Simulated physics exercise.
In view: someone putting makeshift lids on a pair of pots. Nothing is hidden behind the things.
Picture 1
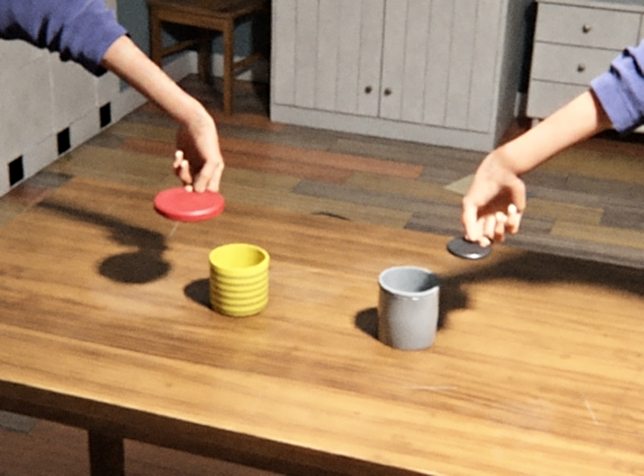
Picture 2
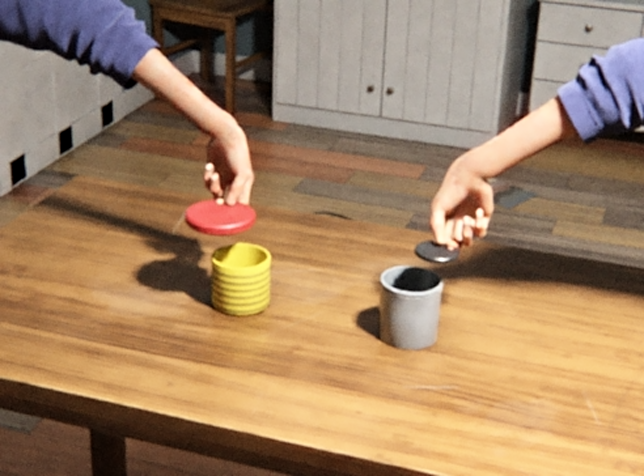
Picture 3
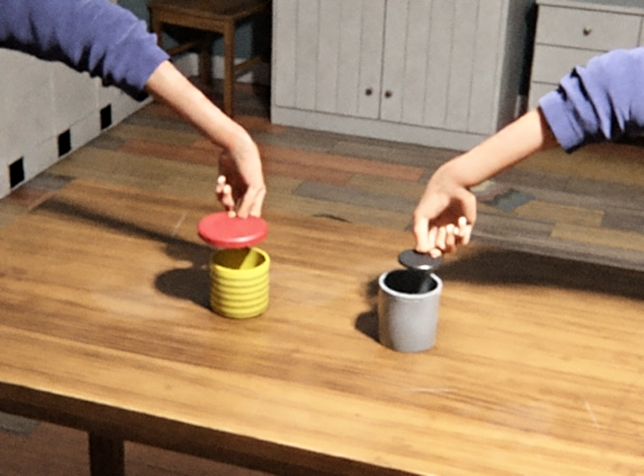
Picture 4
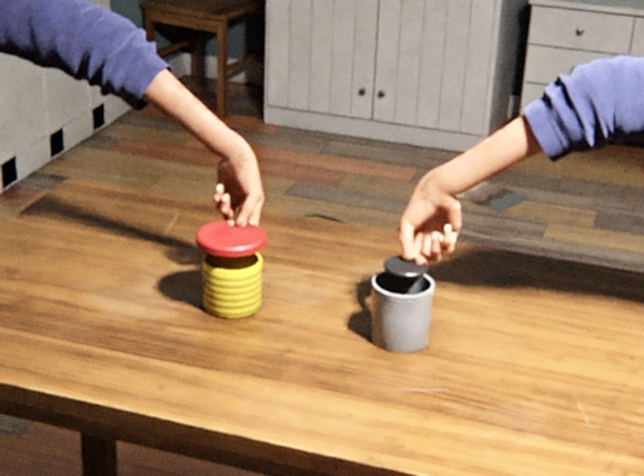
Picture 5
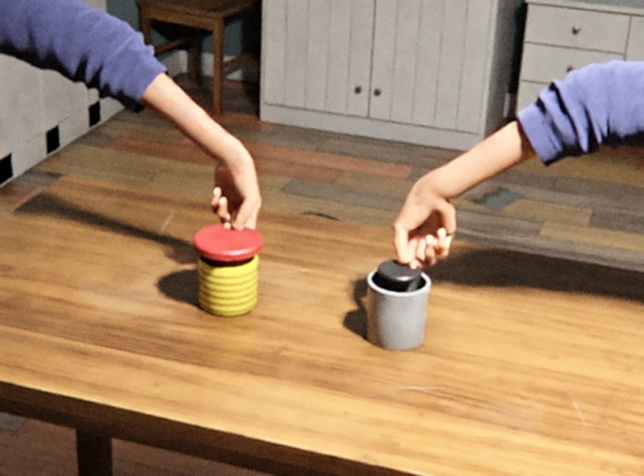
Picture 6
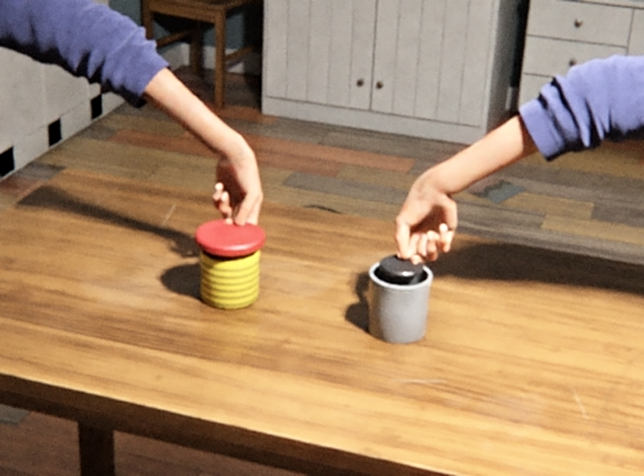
In a room with a patchwork plank floor and pale cupboards, a wooden table is seen from above at an angle, the view shifting very slightly. A ribbed yellow mug stands left of a grey jar, as two purple-sleeved arms hold a red coaster and a smaller black one. The hands move the coasters inward and lower them onto the pots, fingers still touching them.
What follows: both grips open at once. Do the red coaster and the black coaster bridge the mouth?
Outcome: The red coaster works as a lid, the black coaster slips past the rim.
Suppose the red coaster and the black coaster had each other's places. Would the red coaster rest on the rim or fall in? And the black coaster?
The red coaster rests on the rim, the black coaster sinks inside.
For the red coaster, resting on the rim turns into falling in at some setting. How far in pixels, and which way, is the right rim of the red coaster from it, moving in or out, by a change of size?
Some 8 pixels, left.
Then, 0.12 s past the last view, red coaster moving near (230, 243); black coaster travelled a little near (400, 284).
Then, 0.18 s past the last view, red coaster sitting on the rim near (230, 244); black coaster in the air near (397, 318).
Finally, the red coaster rests on the rim, near (230, 244); the black coaster falls in, near (397, 324).
